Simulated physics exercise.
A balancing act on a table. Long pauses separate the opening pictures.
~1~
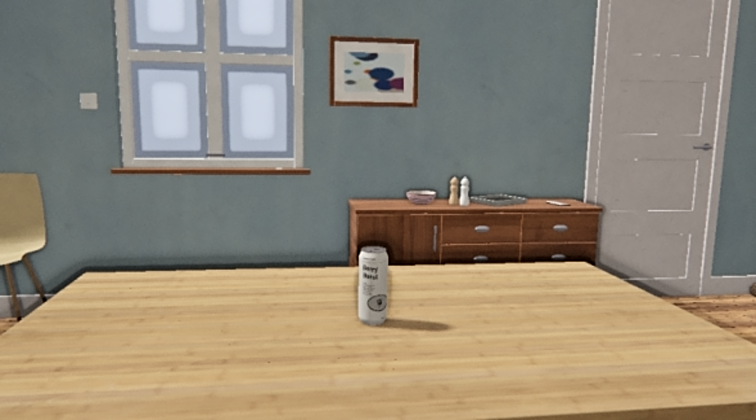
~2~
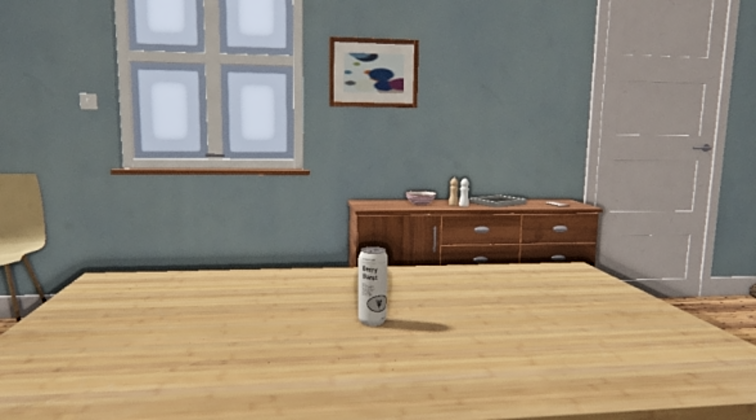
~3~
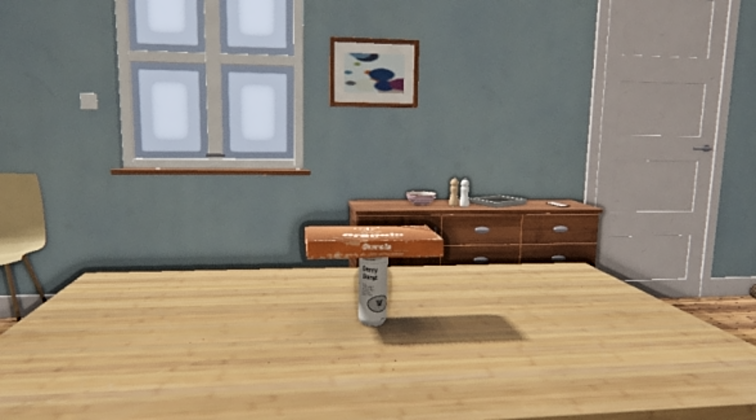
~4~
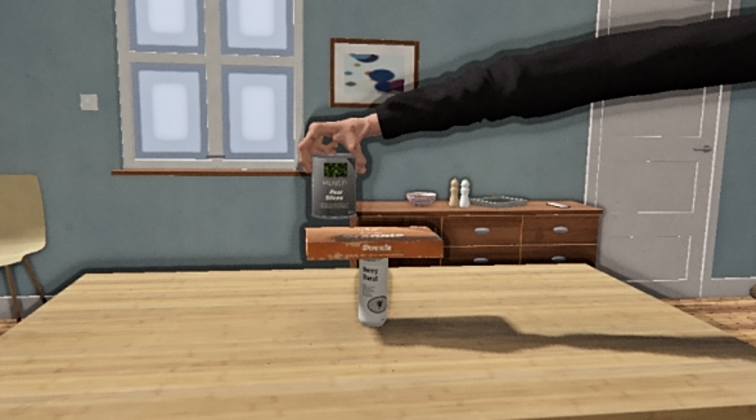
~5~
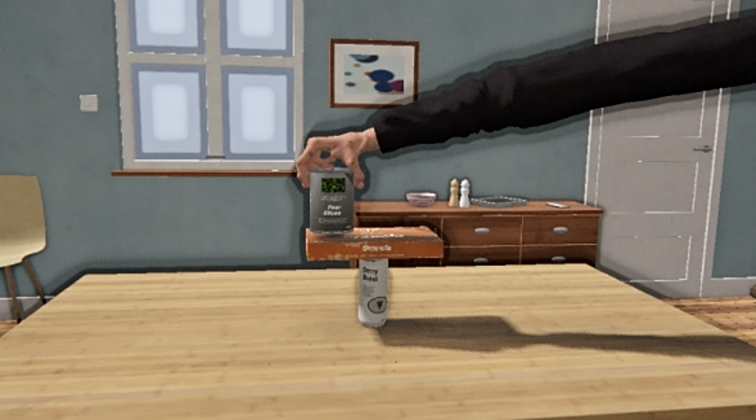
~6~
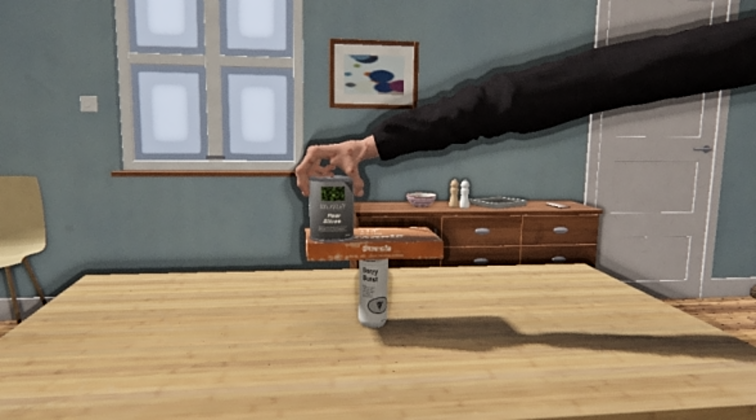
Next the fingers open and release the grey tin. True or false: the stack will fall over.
True.
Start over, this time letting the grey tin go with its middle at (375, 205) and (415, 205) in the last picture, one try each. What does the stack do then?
Well, the first time it stays put, and the second time it goes over.
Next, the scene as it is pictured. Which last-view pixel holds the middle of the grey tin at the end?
About (254, 325).
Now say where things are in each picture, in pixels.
The last thing is not in view yet, in the first frame.
The last thing is not in view yet, in the second frame.
The last thing is not in view yet; orange packet (371, 241), in the third frame.
On its way; grey tin (334, 185); orange packet (371, 242), in the fourth frame.
On its way; grey tin (332, 200); orange packet (371, 243), in the fifth frame.
Set down, still held; grey tin (332, 208); orange packet (371, 243), in the sixth frame.
Then, 0.30 s on from there, grey tin now fallen; orange packet turned 42° from how it was put.
Then, 0.50 s on from there, orange packet on its side.
Then, 0.70 s on from there, orange packet now fallen.
In the end, fallen, orange packet and grey tin; white can unmoved. At the end, from the last picture's camera, grey tin near (254, 325). The stack loses its balance.
